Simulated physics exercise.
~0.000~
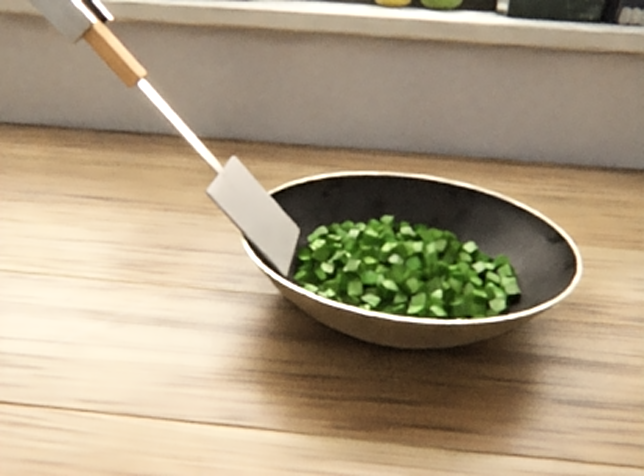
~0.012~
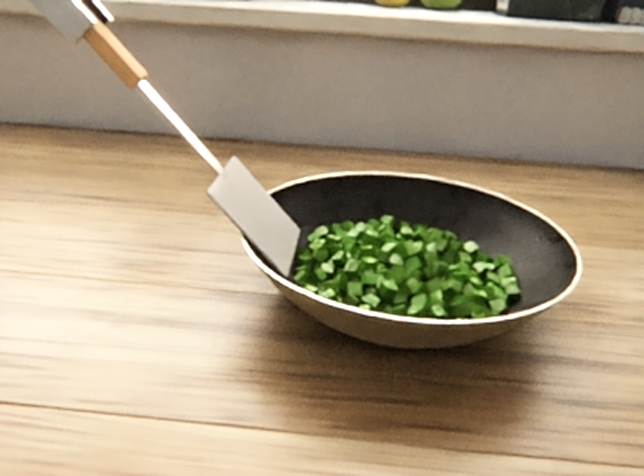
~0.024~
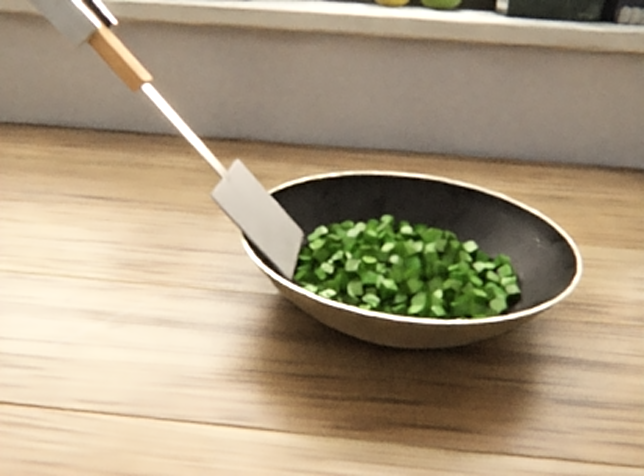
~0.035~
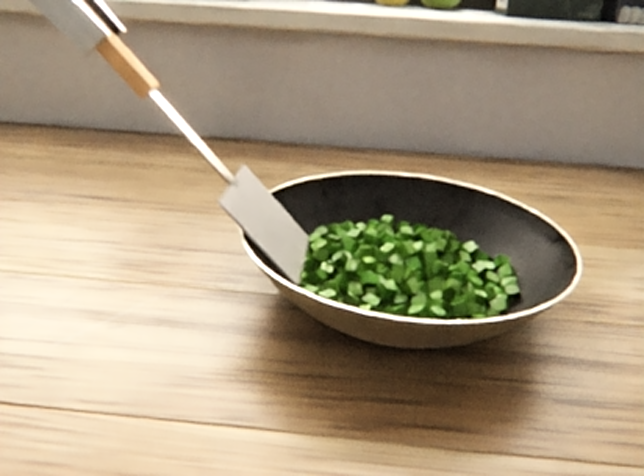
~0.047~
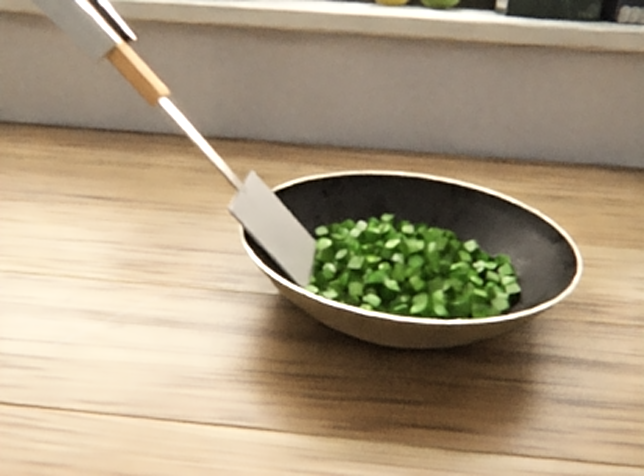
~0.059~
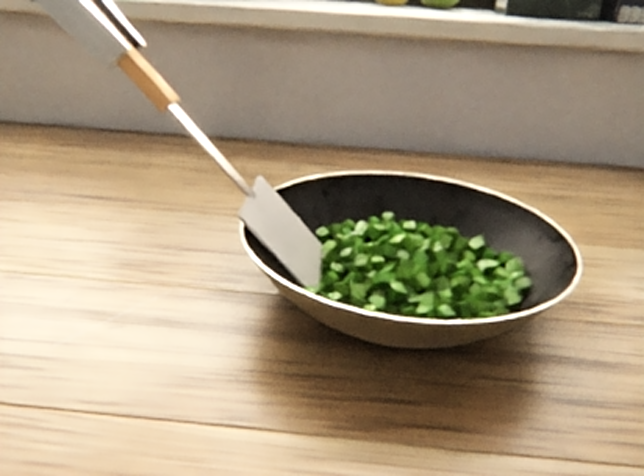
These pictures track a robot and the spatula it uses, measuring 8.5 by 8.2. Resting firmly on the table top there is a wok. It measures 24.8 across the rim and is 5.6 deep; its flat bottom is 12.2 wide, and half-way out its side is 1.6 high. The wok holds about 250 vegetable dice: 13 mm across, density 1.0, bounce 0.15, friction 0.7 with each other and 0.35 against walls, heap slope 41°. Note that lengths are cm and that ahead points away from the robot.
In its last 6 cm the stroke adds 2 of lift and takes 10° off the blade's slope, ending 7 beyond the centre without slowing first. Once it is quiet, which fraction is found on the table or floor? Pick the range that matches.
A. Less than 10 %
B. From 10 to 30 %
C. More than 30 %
(B) From 10 to 30 %.
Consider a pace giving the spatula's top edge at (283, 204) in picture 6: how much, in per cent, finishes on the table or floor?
My guess is around 40 percent.
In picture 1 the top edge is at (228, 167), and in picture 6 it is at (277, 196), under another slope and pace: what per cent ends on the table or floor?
Around 45 per cent finishes there.
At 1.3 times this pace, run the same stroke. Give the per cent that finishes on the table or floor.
That comes to some 30 per cent, roughly.
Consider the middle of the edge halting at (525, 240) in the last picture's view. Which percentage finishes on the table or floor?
Close to 45 per cent finishes on the table or floor.
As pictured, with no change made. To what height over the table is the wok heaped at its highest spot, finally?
About 7.0 centimetres.
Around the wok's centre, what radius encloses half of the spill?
About 18 cm out from the centre.
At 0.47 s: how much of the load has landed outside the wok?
Share at that moment: About 20 %.
After 0.14 s, sloping 48°, highest piece 9 above the table; 250 in the wok, 2 on the blade or in flight.
After 0.23 s, sloping 44°, highest piece 8 above the table; 242 in the wok, 10 on the blade or in flight.
After 0.47 s, sloping 38°, highest piece 7 above the table; 204 in the wok, 47 on the table or floor, 1 on the blade or in flight.
After 1.52 s, sloping 38°, highest piece 7 above the table; 204 in the wok, 48 on the table or floor.
At rest, 204 in the wok, 48 on the table or floor. That is 19 % on the table or floor.
